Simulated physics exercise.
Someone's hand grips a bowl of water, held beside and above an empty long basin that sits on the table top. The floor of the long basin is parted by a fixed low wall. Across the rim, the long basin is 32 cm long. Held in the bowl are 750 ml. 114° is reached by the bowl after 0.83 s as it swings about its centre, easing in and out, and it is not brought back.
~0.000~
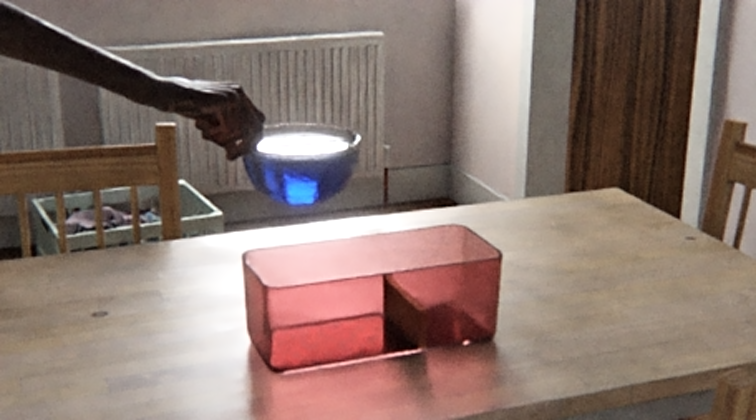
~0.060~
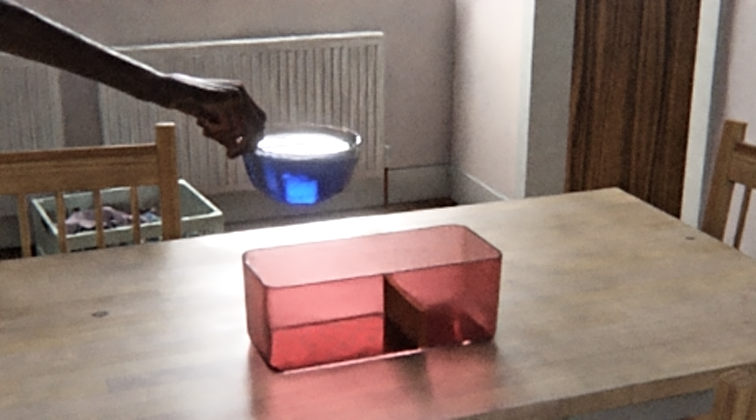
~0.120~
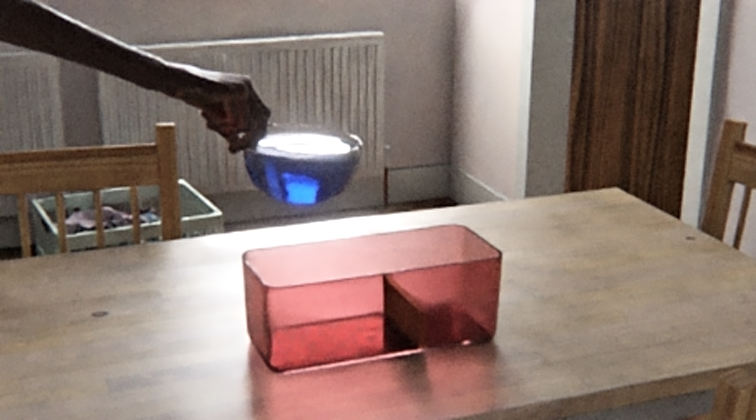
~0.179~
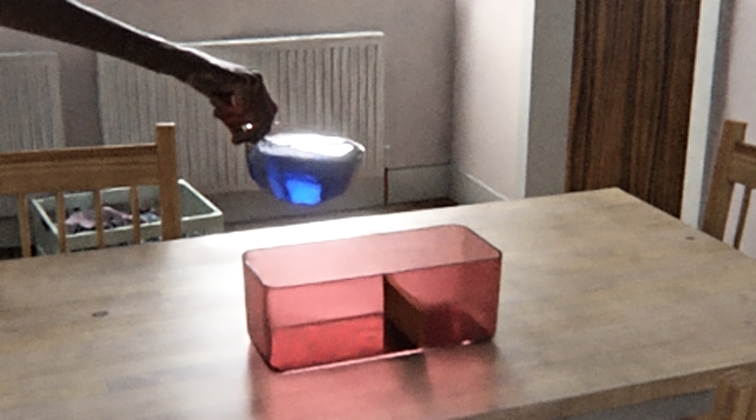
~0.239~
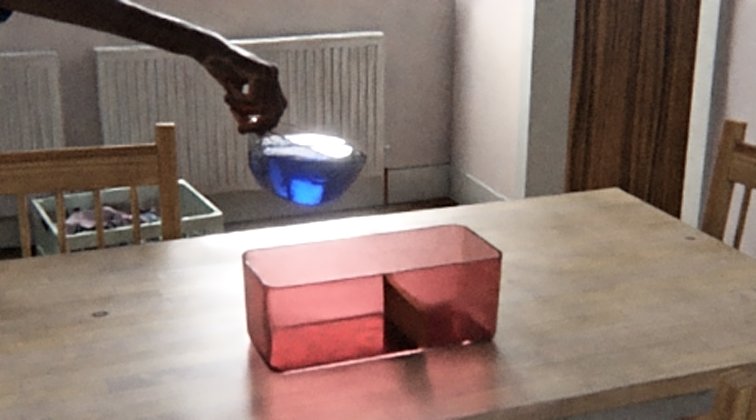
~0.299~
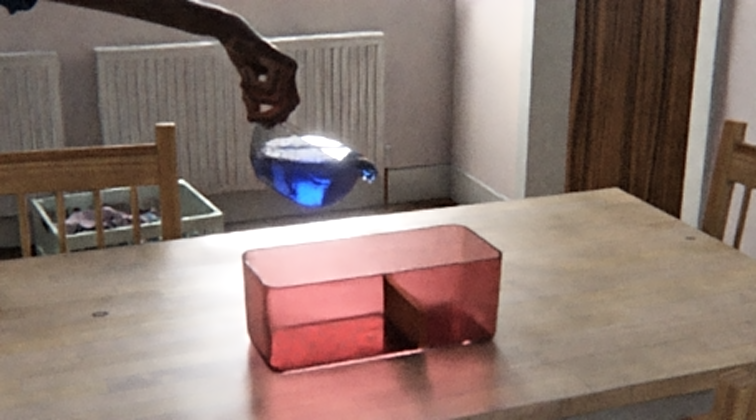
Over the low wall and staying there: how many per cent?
34 out of 100.
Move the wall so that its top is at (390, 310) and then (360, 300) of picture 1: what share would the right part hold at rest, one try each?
I'd put it at about 55 per cent for the first and about 85 per cent for the second.
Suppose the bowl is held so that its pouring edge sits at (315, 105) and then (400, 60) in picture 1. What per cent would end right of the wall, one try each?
I'd say 5 percent on the first go, 75 percent on the next.
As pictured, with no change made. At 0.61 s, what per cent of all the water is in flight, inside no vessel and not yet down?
30 %.
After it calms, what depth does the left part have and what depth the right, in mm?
Around 18 mm deep on the left, around 18 mm deep on the right.
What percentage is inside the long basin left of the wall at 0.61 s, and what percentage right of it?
Lab note: Left near 26 %, right near 32.
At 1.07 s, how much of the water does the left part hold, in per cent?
Roughly 64 in a hundred.
Then, 0.61 s in, the tilt is 95° and 15 per cent is still to pour, 25 is left of the wall and 31 right of it.
Then, 0.83 s in, the tilt is 114° and 0 per cent is still to pour, 63 is left of the wall and 34 right of it.
Then, 1.07 s in, the tilt is 114° and 0 per cent is still to pour, 64 is left of the wall and 34 right of it.
Then, 1.33 s in, the tilt is 114° and 0 per cent is still to pour, 64 is left of the wall and 34 right of it.
Finally, 64 per cent lies left of the wall, 34 right of it and 2 outside.
